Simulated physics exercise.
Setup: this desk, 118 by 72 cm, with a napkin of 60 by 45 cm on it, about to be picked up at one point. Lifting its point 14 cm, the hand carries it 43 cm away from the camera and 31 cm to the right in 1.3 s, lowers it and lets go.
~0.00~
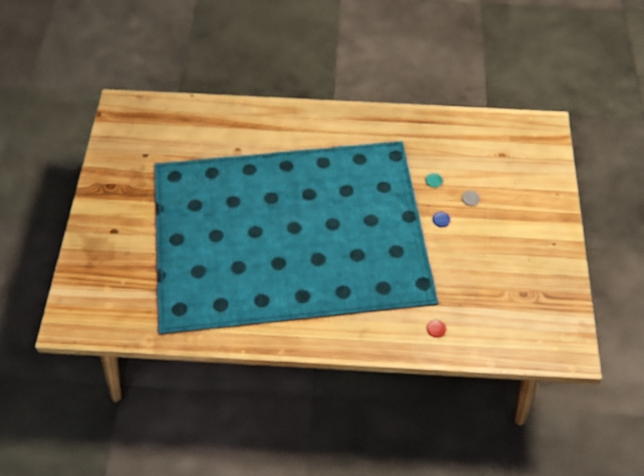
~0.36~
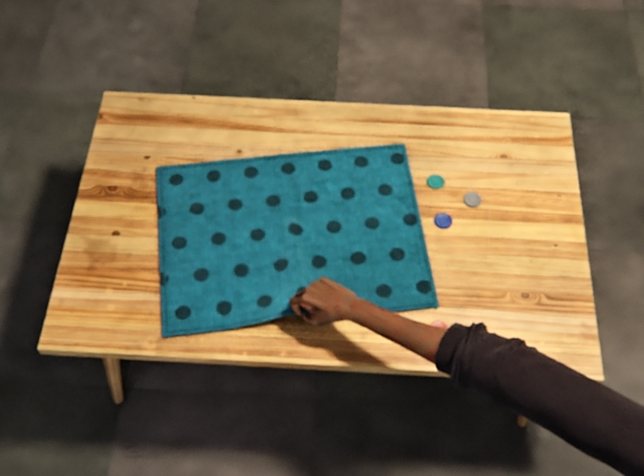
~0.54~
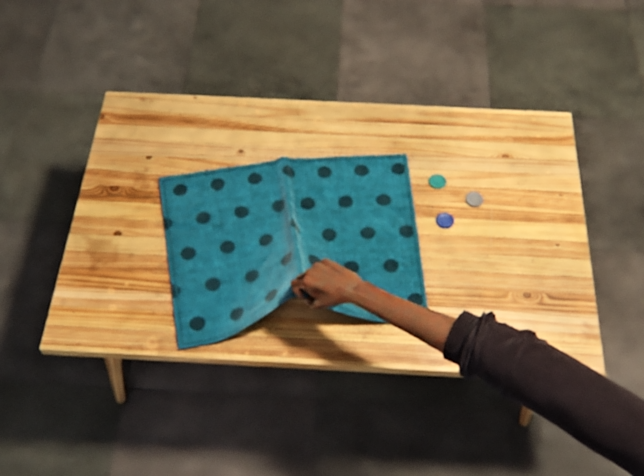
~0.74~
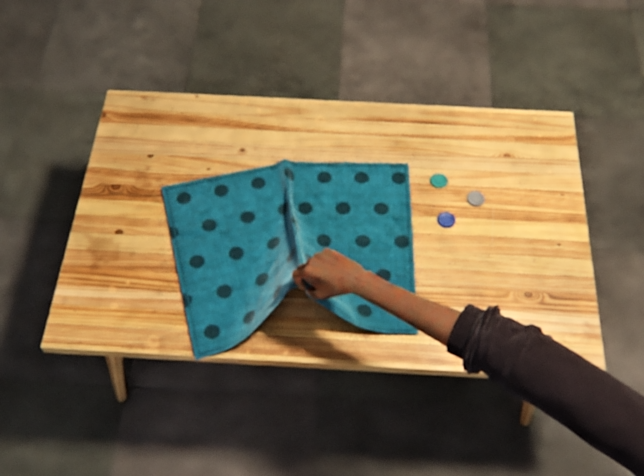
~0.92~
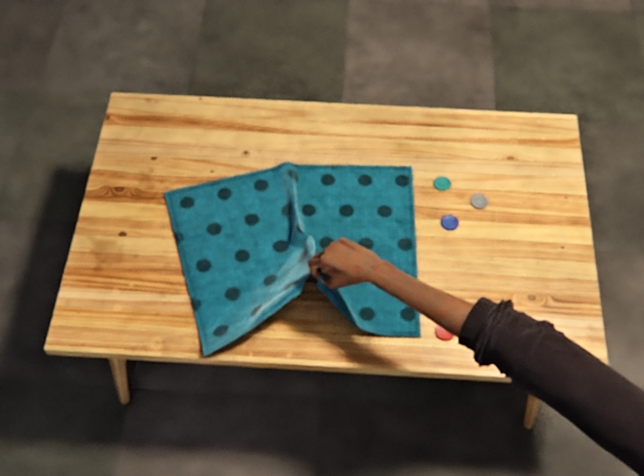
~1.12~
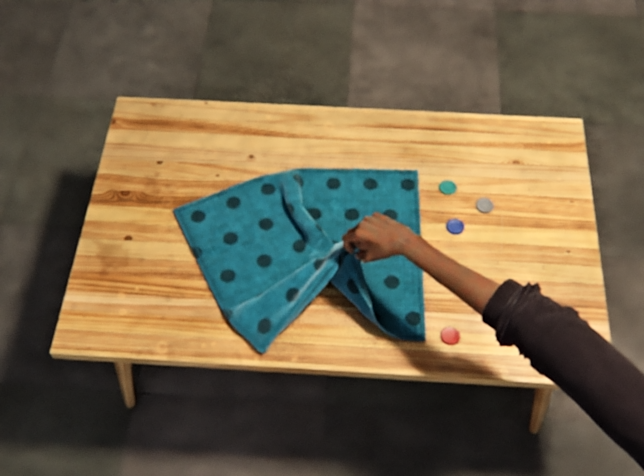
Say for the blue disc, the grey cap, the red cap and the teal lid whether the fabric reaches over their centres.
In order: The blue disc ends under the cloth; the grey cap vanishes under it; the red cap stays uncovered; the teal lid vanishes under it.
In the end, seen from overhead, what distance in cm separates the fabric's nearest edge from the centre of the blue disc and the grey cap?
The first sits about 1 cm from the nearest hem, the second about 3 cm.
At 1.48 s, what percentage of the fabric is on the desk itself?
Roughly 50 per cent.
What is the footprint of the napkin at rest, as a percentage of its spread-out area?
Roughly 50 per cent.
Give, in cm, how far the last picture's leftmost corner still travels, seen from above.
26 cm.
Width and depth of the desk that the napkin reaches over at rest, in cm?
Footprint at rest: Width approx. 54 cm, depth approx. 30 cm.
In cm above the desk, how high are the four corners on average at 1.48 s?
The corners are on average some 0 cm above the surface.
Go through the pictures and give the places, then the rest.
Shows, blue disc (442, 219); grey cap (471, 198); red cap (437, 328); teal lid (434, 180); napkin corners (159, 334) (155, 164) (403, 142) (439, 304); highest point 0 cm, lowest 0 cm, in the first picture.
Shows, napkin corners (163, 337) (157, 168); grip (302, 313); highest point 4 cm, lowest 0 cm, in the second picture.
Shows, napkin corners (179, 350) (159, 179); grip (303, 297); highest point 11 cm, lowest 0 cm, in the third picture.
Shows, napkin corners (196, 360) (162, 188); grip (305, 287); highest point 14 cm, lowest 0 cm, in the fourth picture.
Shows, napkin corners (204, 356) (165, 193); grip (320, 277); highest point 14 cm, lowest 0 cm, in the fifth picture.
Shows, napkin corners (267, 352) (173, 210) (418, 171) (425, 341); grip (354, 251); highest point 14 cm, lowest 0 cm, in the sixth picture.
By 1.5 s, 50 % of it is down, spanning 58 by 38 cm, above no small thing.
By 1.8 s, 45 % of it is down, spanning 55 by 30 cm, above teal lid, blue disc.
By 2.2 s, 50 % of it is down, spanning 55 by 30 cm, above teal lid, blue disc, grey cap.
By 2.5 s, 55 % of it is down, spanning 55 by 30 cm, above teal lid, blue disc, grey cap.
By 3.5 s, 60 % of it is down, spanning 55 by 30 cm, above teal lid, blue disc, grey cap.
